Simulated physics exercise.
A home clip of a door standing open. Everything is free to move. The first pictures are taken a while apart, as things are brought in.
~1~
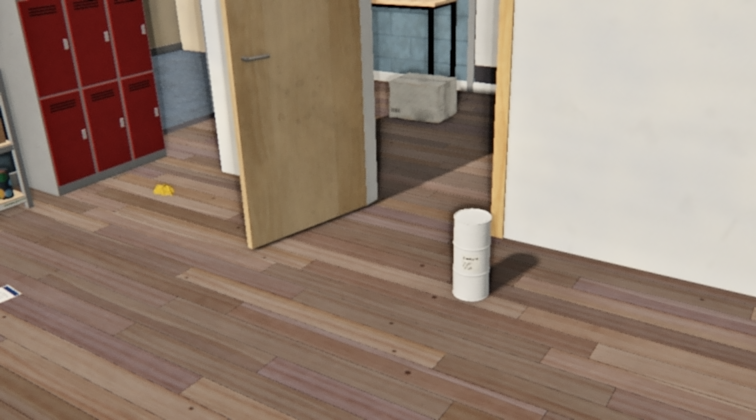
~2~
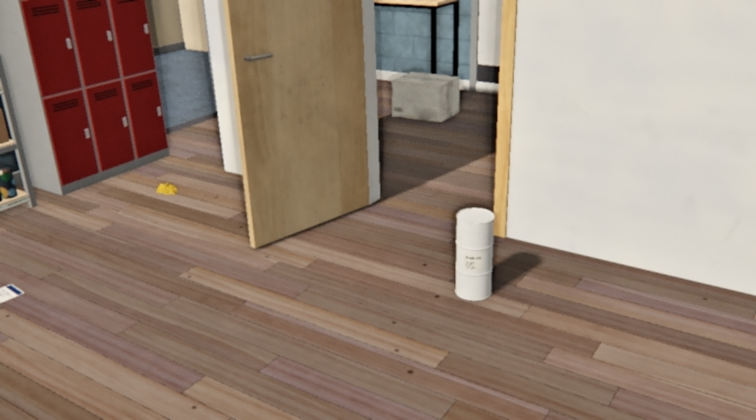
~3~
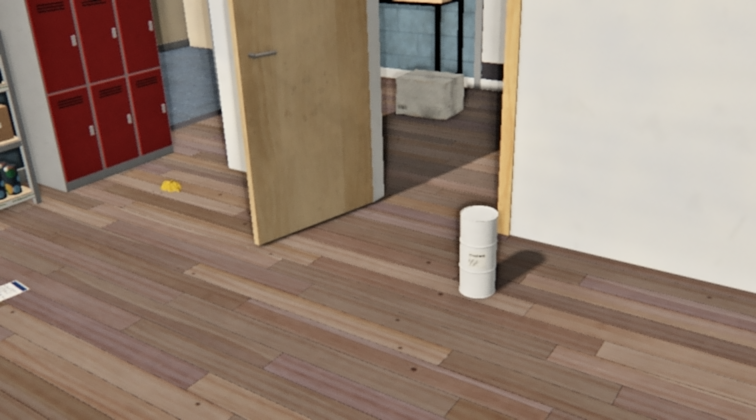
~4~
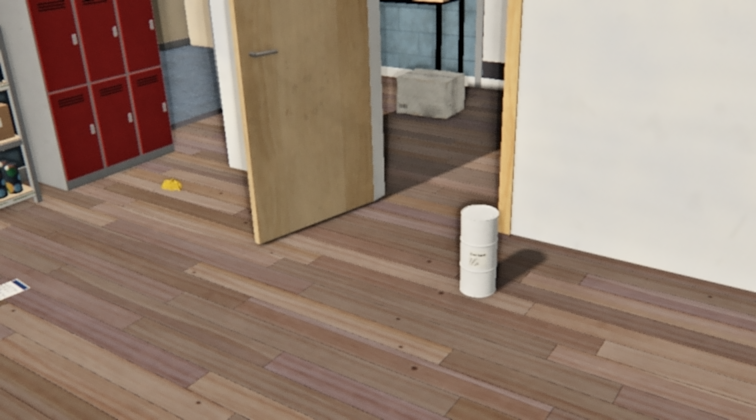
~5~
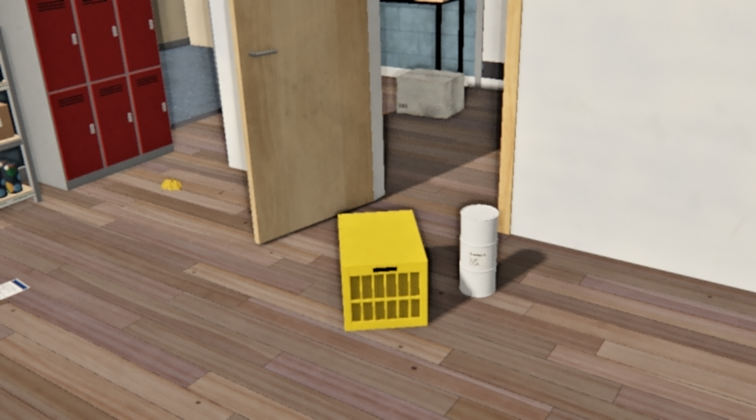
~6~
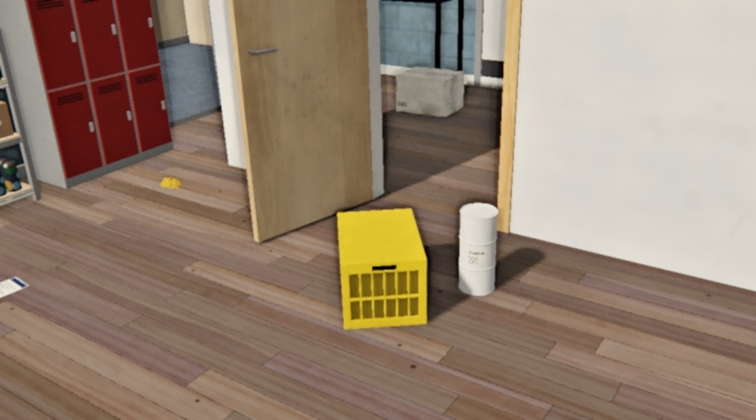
In this clip, a wooden door stands wide open near red lockers, with a white canister on the floor to its right; a yellow chest then appears between them, and the door and canister stay still.
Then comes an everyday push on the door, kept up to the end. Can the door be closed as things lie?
Outcome: The door closes.
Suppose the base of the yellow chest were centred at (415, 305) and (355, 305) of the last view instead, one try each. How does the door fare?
First try: It reaches the frame; second try: It shuts.
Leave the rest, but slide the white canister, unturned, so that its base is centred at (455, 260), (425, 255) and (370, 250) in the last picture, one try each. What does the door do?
First, it reaches the frame; second, it jams; third, it stops short.
Then, 0.70 s on from there, door at 80°.
Then, 1.20 s on from there, door at 49°.
Then, 1.70 s on from there, door at 15°.
In the end, door at 0°; both unmoved. At the end, from the last picture's camera, yellow chest near (380, 266).
